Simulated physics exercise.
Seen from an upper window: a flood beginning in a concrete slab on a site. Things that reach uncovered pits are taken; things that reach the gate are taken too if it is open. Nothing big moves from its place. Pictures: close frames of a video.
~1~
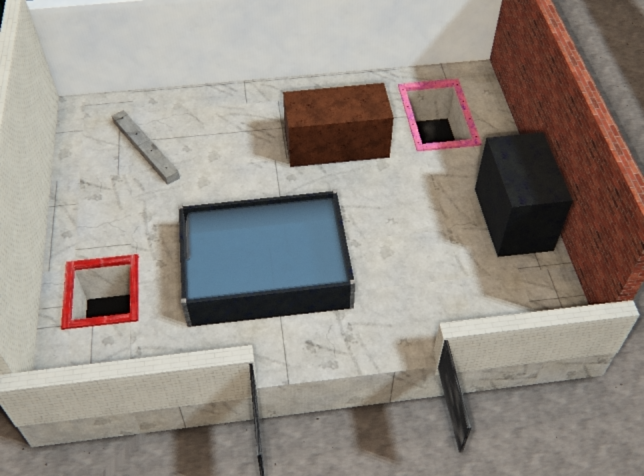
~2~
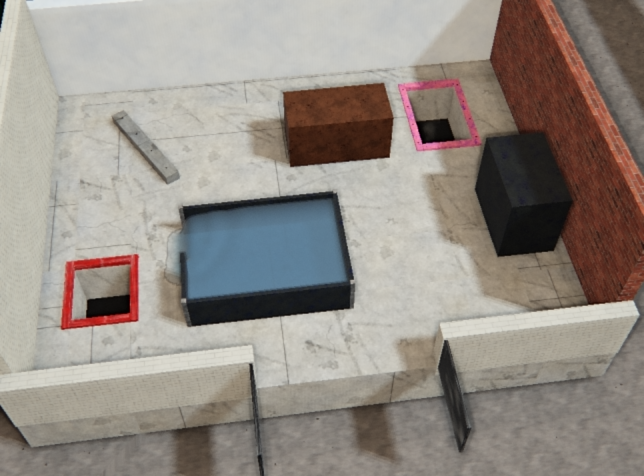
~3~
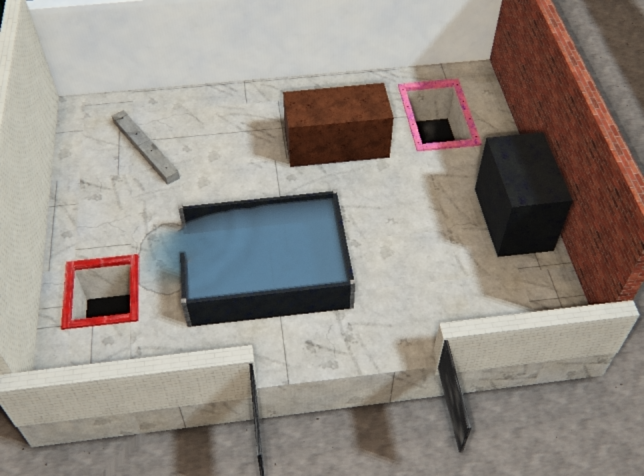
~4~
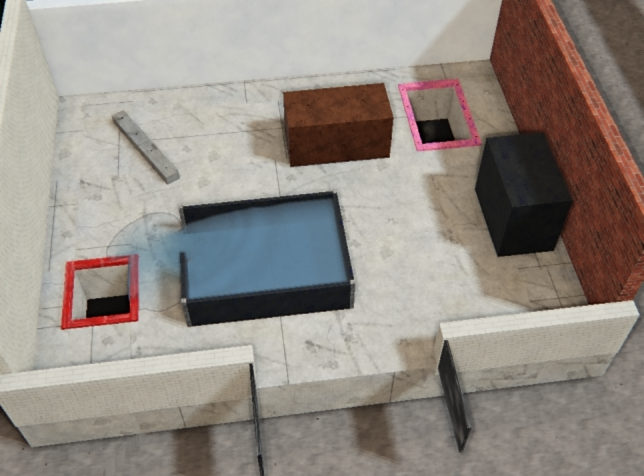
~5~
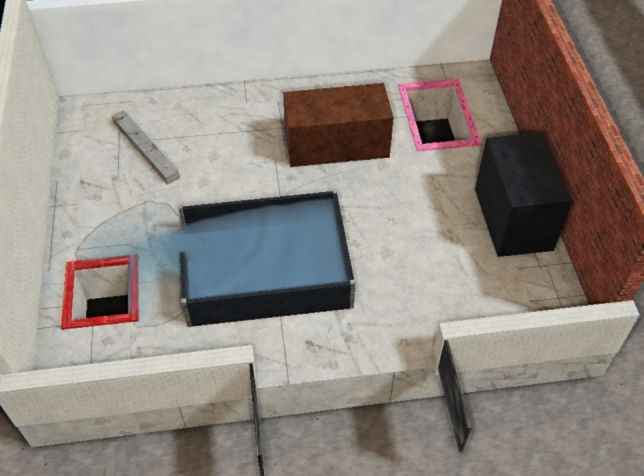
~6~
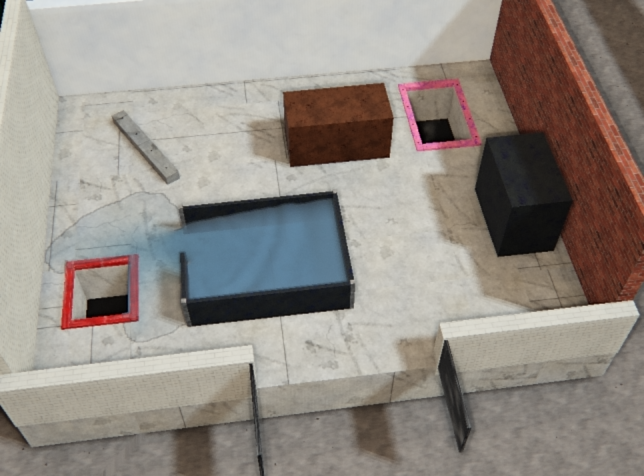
To begin with, a dark-sided tank of blue water sits whole and still on a walled slab between red-rimmed and pink-rimmed pits. Water then pours from a gap in its left side and fans leftward in a thin, widening sheet, spreading around the red-rimmed pit while the blocks and grey bar stay still.
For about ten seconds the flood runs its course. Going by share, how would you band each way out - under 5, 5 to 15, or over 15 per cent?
I would put the gate under 5 per cent; I would put the red pit over 15 per cent; I would put the pink pit under 5 per cent.
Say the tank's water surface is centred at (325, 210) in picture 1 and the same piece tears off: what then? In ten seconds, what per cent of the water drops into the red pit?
Share for the red pit - 14 in a hundred.
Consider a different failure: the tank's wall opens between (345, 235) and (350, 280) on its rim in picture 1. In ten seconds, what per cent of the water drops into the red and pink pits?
The red pit gets 0 per cent and the pink pit 8 per cent.
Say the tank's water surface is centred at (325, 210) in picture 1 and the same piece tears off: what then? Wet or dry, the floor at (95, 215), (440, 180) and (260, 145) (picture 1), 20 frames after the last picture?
Location one: Soaked; location two: Bone dry; location three: Bone dry.
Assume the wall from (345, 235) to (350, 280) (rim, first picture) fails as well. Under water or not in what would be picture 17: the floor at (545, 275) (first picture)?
Check at the given point: Inundated.
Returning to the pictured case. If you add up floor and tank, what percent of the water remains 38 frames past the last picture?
That works out to about 76 percent.
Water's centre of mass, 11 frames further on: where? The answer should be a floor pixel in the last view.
Point: (210, 253).
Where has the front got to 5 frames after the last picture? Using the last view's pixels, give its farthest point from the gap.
I'd point to (52, 181).
A moment on, water covers 10 % of the floor; the gate 0 %, the red pit 6 %, the pink pit 0 %.
Next, water covers 20 % of the floor; the gate 0 %, the red pit 11 %, the pink pit 0 %.
Then, water covers 25 % of the floor; the gate 0 %, the red pit 17 %, the pink pit 0 %.
Later, water covers 45 % of the floor; the gate 0 %, the red pit 24 %, the pink pit 0 %.
In the end, water covers 65 % of the floor; the gate 2 %, the red pit 27 %, the pink pit 0 %.
